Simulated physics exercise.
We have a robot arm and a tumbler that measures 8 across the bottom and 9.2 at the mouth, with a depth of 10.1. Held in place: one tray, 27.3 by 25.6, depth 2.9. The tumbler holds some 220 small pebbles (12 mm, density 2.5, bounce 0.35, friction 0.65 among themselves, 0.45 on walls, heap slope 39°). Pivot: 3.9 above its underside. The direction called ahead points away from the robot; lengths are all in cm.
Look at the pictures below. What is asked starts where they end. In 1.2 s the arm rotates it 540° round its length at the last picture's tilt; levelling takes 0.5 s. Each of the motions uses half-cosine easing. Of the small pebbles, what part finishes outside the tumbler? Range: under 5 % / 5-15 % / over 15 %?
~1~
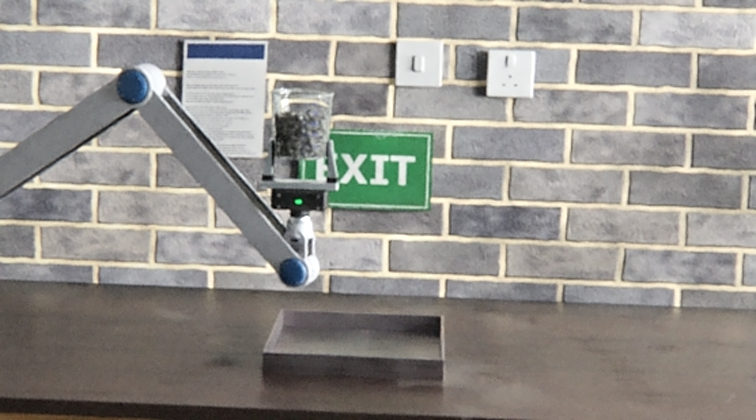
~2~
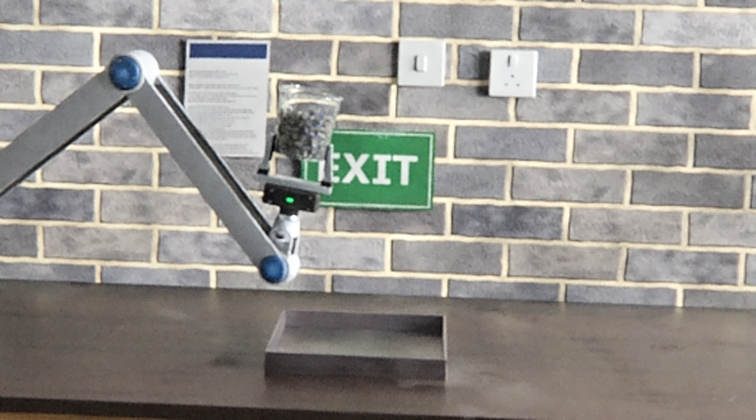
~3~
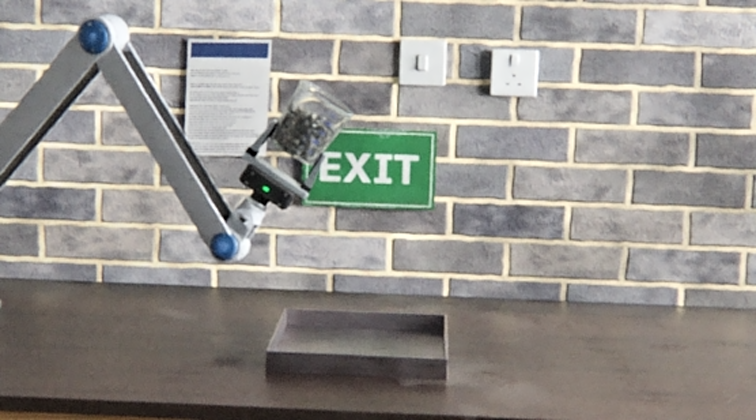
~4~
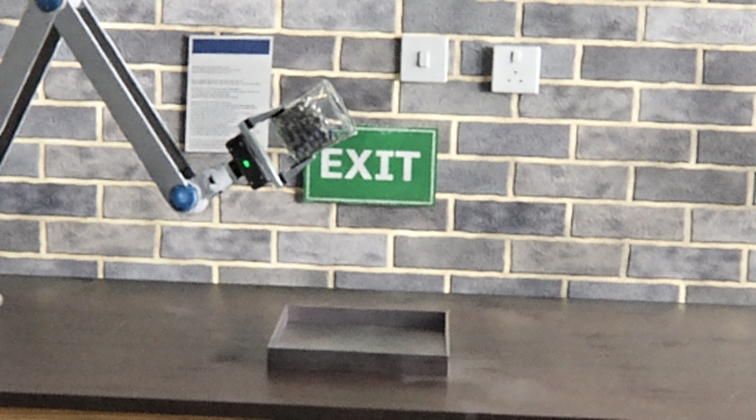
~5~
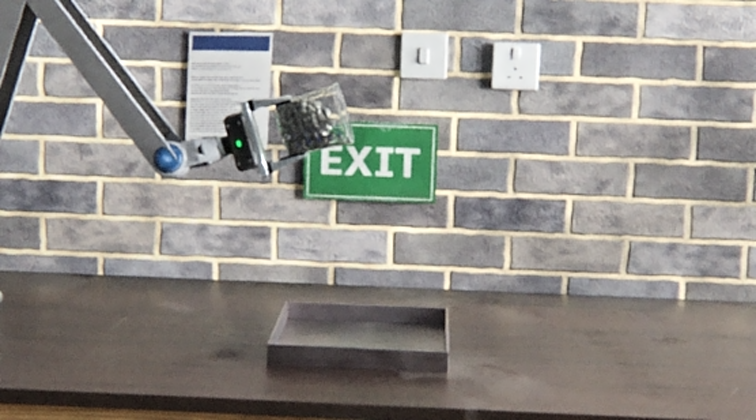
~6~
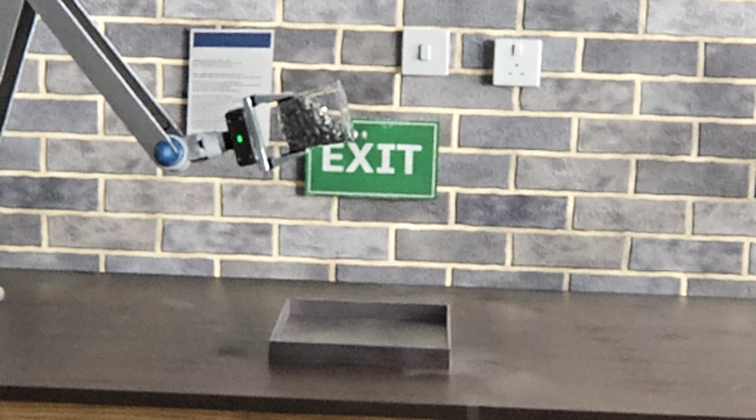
5 to 15 %.
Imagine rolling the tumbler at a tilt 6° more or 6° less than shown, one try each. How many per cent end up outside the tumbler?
I'd expect some 20 per cent, then some 0 per cent.
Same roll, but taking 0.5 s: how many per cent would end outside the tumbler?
You'd be looking at some 5 per cent.
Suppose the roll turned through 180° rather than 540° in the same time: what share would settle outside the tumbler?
Share: Close to 5 %.
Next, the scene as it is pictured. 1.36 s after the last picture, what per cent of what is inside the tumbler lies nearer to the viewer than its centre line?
45 in a hundred, more or less.
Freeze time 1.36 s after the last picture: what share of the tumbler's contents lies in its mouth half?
Near 35 per cent lies in the mouth half.
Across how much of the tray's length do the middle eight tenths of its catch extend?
About 10 centimetres.
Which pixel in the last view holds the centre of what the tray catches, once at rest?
Around (391, 330).
Then, 0.68 s later, tipped 74°, highest piece 40 above the table; 209 in the tumbler, 5 in the tray, 5 in flight or on a rim.
Then, 1.36 s later, tipped 57°, highest piece 39 above the table; 200 in the tumbler, 16 in the tray, 3 in flight or on a rim.
Then, 1.90 s later, upright, highest piece 41 above the table; 200 in the tumbler, 19 in the tray.
Then, 2.60 s later, upright, highest piece 41 above the table; 200 in the tumbler, 19 in the tray.
At rest, 200 in the tumbler, 19 in the tray. That is 9 % outside the tumbler.
